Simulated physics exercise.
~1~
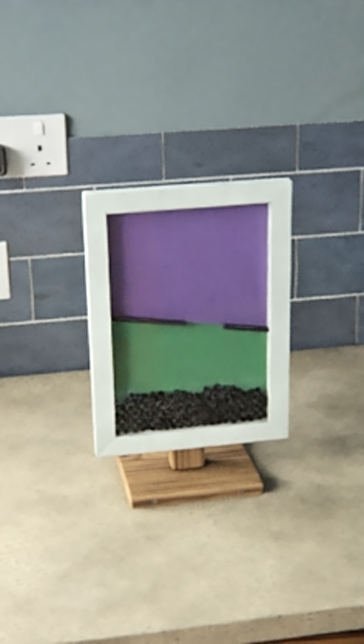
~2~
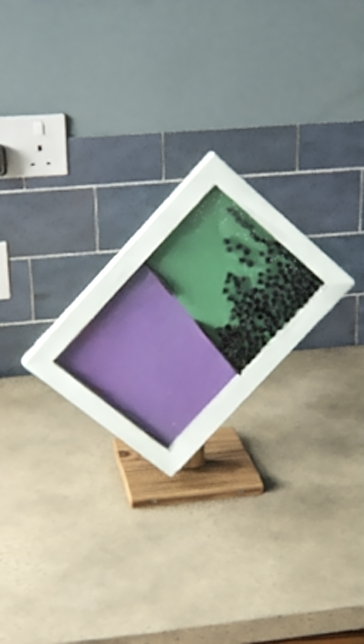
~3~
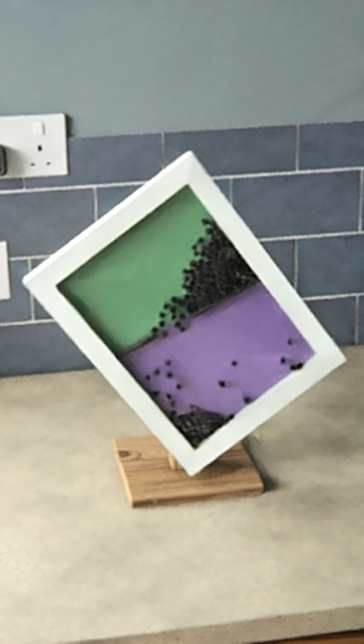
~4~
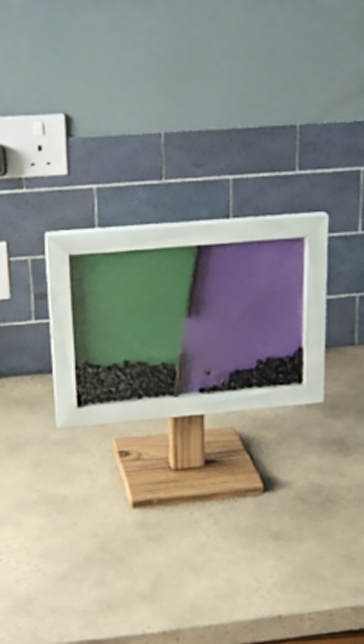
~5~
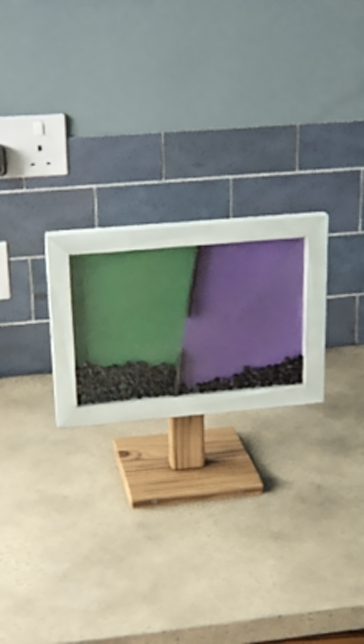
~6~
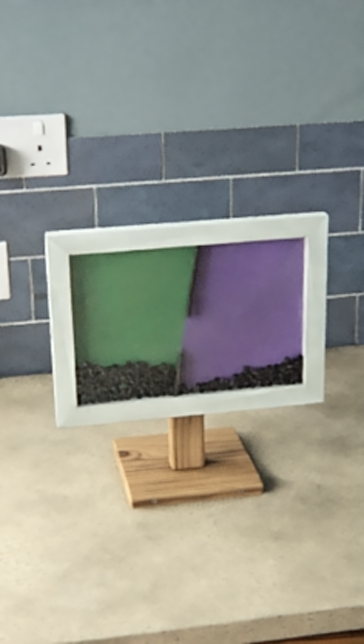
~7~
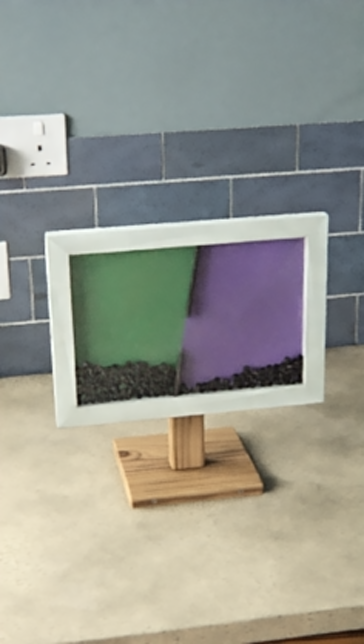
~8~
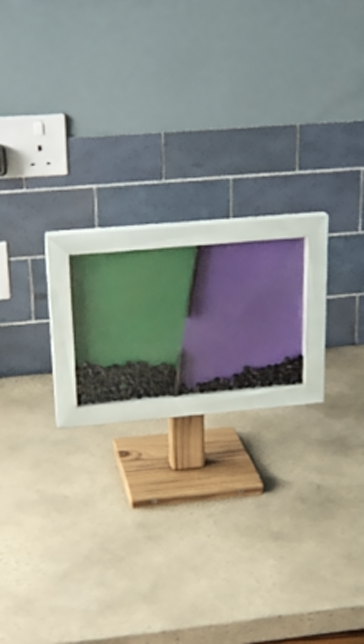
A white-framed box of black beads, half purple and half green, turned upside down on its wooden stand, then swung on until it lay sideways as beads spilled into the purple side, finally resting with slightly more in the green.
